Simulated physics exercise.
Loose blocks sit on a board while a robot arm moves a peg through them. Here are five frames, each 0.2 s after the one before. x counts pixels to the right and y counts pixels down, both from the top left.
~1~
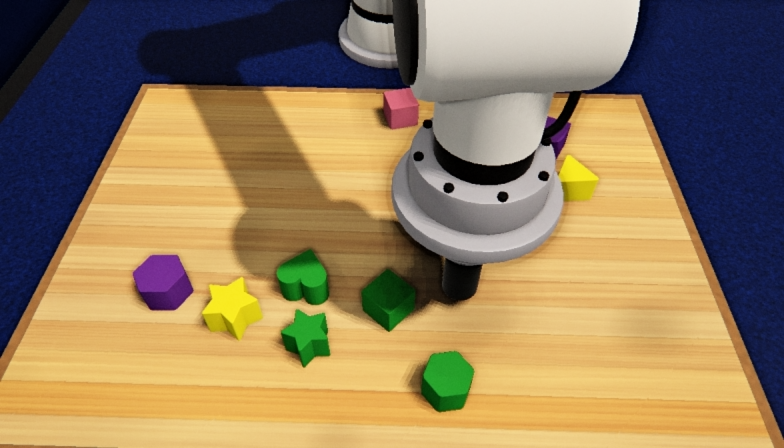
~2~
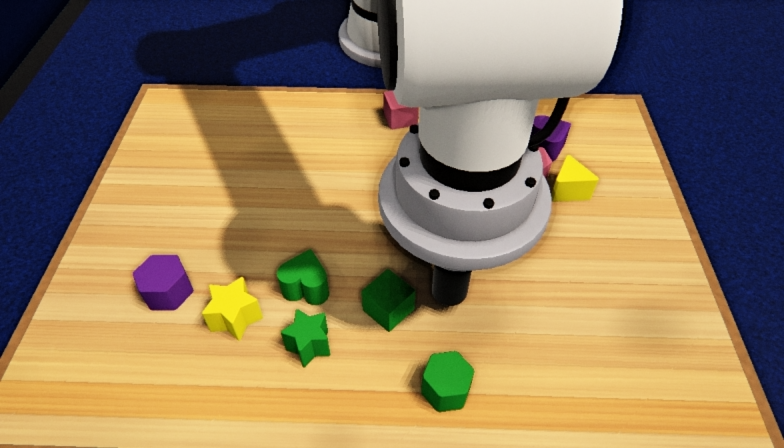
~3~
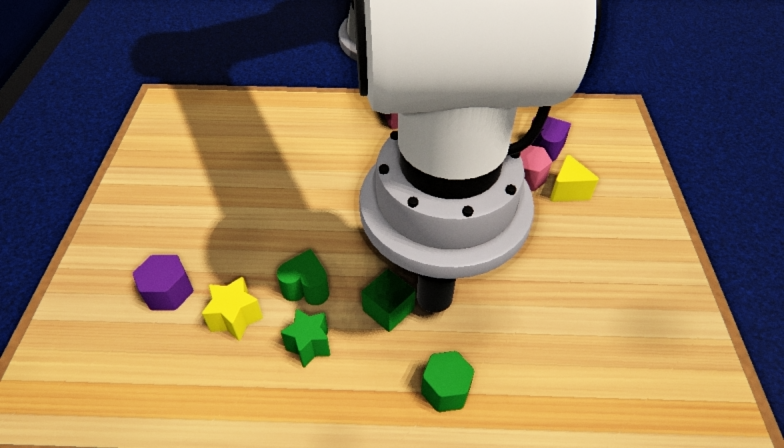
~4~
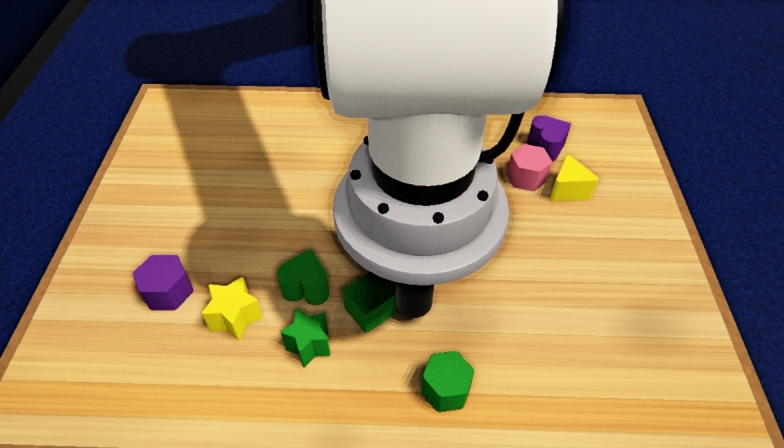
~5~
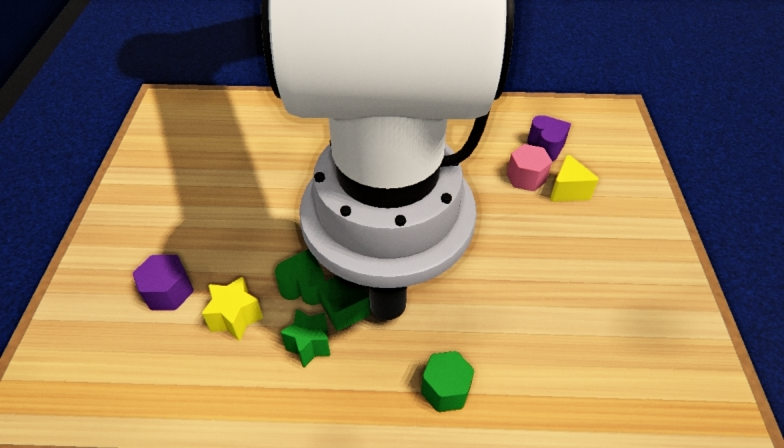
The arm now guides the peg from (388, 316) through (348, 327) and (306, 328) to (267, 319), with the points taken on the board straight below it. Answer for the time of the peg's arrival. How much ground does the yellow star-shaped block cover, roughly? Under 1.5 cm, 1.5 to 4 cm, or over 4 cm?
It will fall in the middle band, 1.5 to 4 cm.
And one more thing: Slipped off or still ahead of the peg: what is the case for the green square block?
I predict the peg still has it in front.
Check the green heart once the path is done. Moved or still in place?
The green heart is moved.
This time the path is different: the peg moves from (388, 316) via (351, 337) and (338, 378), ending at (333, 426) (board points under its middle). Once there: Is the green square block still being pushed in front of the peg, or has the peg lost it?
It comes off the peg's front.
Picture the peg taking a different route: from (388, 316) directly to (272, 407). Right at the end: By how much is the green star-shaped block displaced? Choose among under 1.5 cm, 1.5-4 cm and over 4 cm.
Between 1.5 and 4 cm.
On the path given first. One third of the way, peg at (346, 317); green heart at (286, 260), turned 45° clockwise; green star-shaped block at (286, 334), turned 55° anticlockwise; green square block at (305, 295), turned 20° clockwise.
Two thirds of the way, peg at (303, 317); yellow star-shaped block at (219, 297); green heart at (283, 256), turned 60° clockwise; green star-shaped block at (270, 338), turned 95° anticlockwise; green square block at (269, 294), turned 55° clockwise.
At the end, peg at (263, 308); yellow star-shaped block at (197, 287), turned 65° anticlockwise; green heart at (283, 256), turned 60° clockwise; green star-shaped block at (259, 336), turned 140° anticlockwise; green square block at (240, 276), turned 75° clockwise.
